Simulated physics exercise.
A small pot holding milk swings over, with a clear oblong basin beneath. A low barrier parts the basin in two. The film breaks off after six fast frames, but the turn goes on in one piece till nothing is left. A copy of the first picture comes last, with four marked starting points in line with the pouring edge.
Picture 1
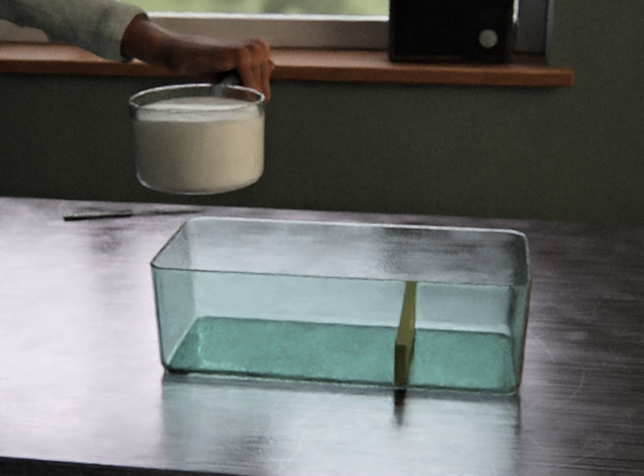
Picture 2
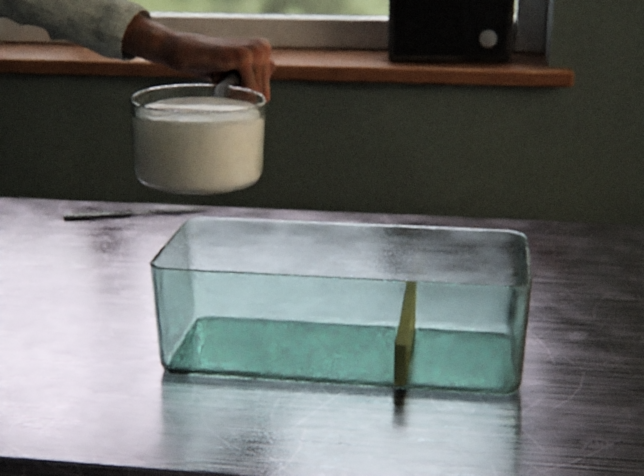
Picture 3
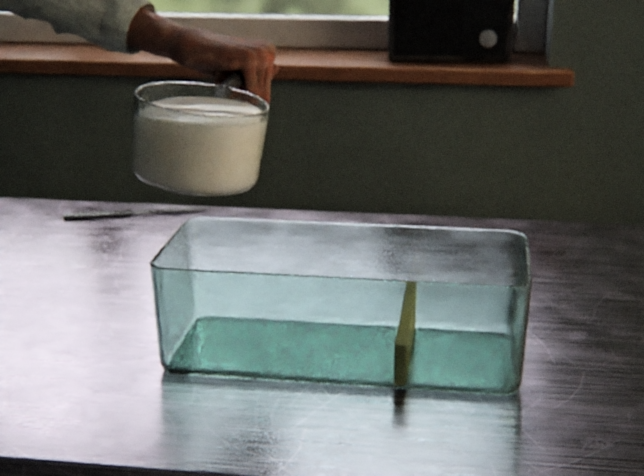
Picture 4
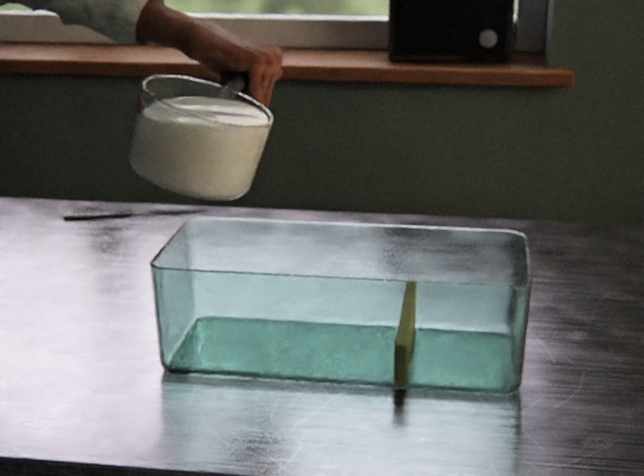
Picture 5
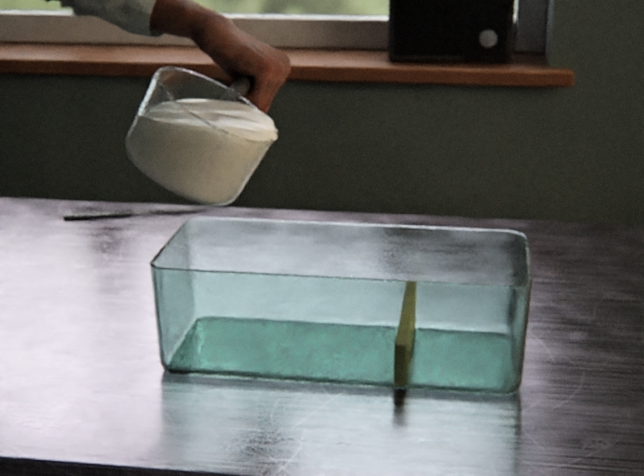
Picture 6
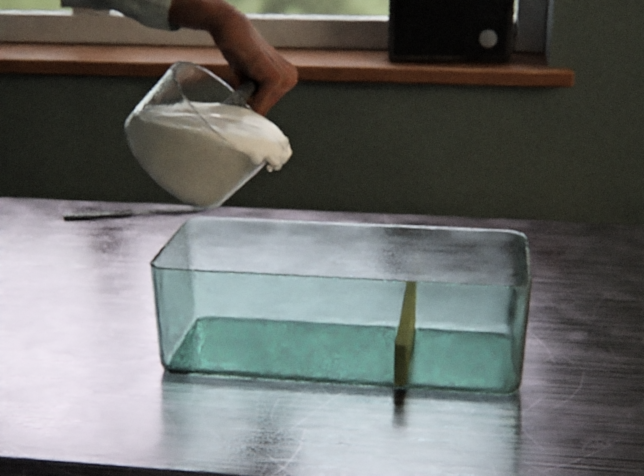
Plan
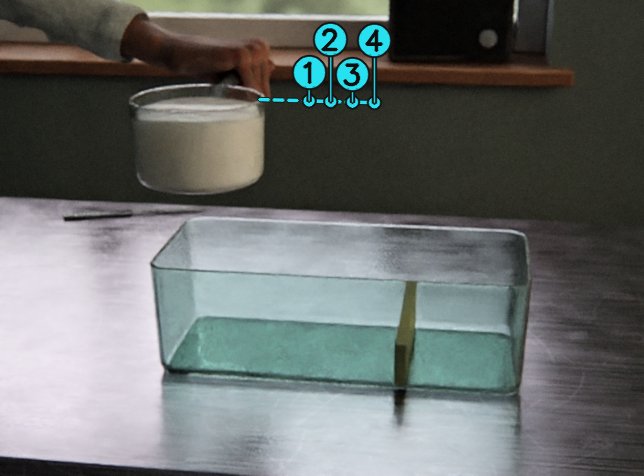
A hand holds a clear glass pot of white milk above a dark, glossy table, seen from slightly above in a steady view, with a wooden windowsill behind. Below sits an oblong, green-tinted glass basin with a darker green base and a low yellowish barrier right of centre. The hand tilts the pot rightward, slowly then more steeply, until milk bulges just over its lip.
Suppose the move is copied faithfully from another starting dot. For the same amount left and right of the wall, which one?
Best: 4.
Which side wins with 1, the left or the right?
More ends on the left.
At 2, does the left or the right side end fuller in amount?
The left one.
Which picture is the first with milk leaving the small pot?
Picture 5.
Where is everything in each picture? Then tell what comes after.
Upright, lip at (259, 99); basin from (161, 368) to (521, 392); top of the wall at (406, 314); nothing has left yet.
Tipped about 2°, lip at (261, 101); nothing has left yet.
Tipped about 8°, lip at (265, 109); nothing has left yet.
Tipped about 18°, lip at (269, 120); nothing has left yet.
Tipped about 31°, lip at (272, 137); milk is over the lip, down to (272, 137).
Tipped about 45°, lip at (270, 155); milk is over the lip, down to (278, 167).
On the marked copy, 1 at (309, 100); 2 at (330, 101); 3 at (352, 102); 4 at (374, 102).
If 1 is chosen, about 82 % ends left of the wall and 14 % right of it; 4 % is lost outside.
If 2 is chosen, about 79 % ends left of the wall and 17 % right of it; 3 % is lost outside.
If 3 is chosen, about 66 % ends left of the wall and 31 % right of it; 4 % is lost outside.
If 4 is chosen, about 51 % ends left of the wall and 47 % right of it.
